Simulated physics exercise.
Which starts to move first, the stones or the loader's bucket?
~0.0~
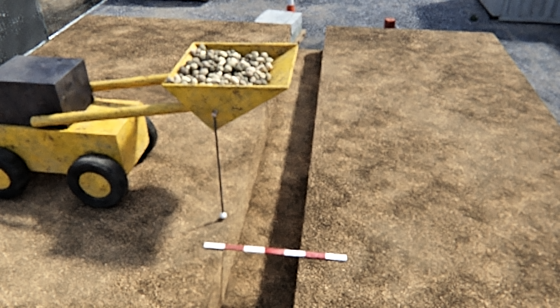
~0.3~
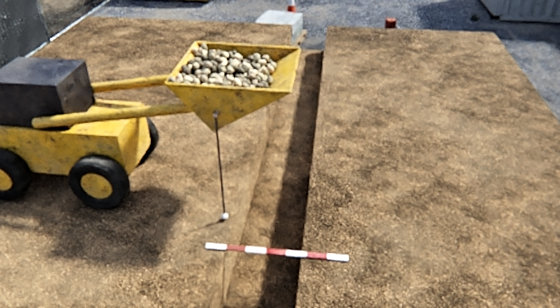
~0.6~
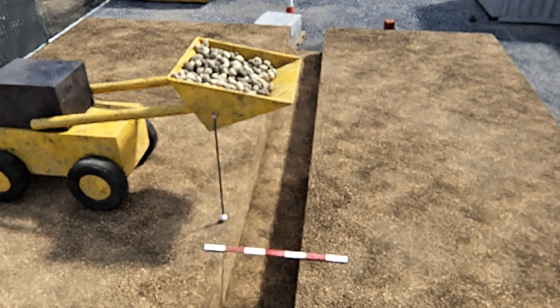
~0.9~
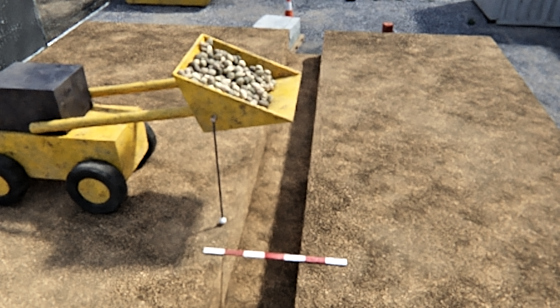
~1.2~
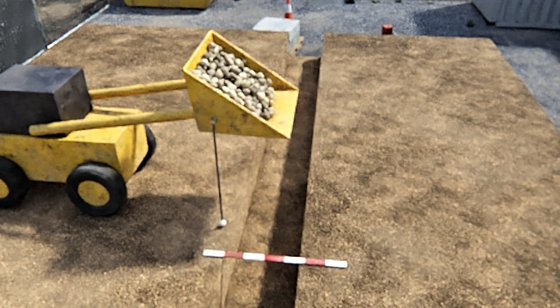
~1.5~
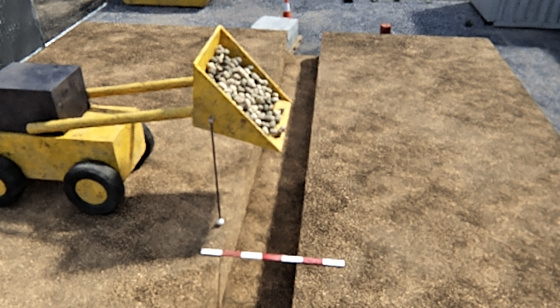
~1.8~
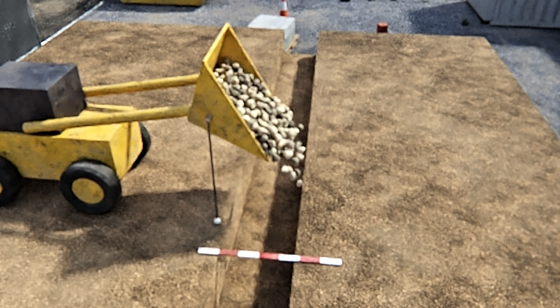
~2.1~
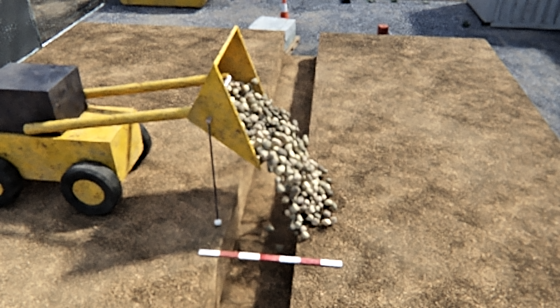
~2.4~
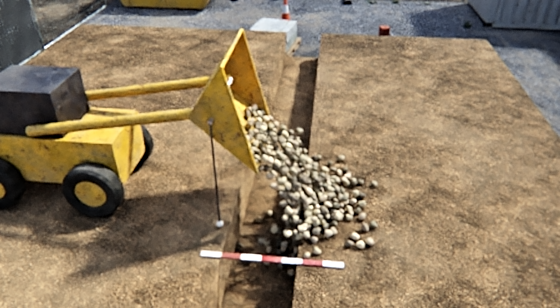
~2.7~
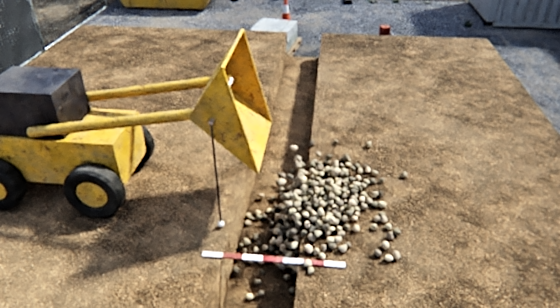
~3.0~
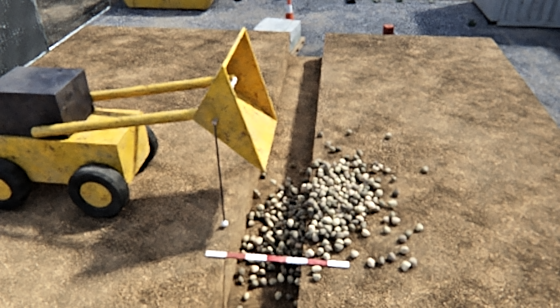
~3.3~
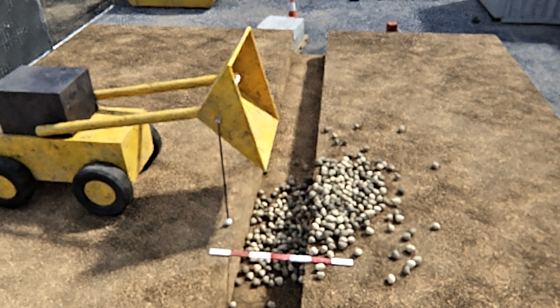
The loader's bucket starts to move first, tipping forward while the stones still sit in place. The stones only begin to move a little later, once it is tilted further.
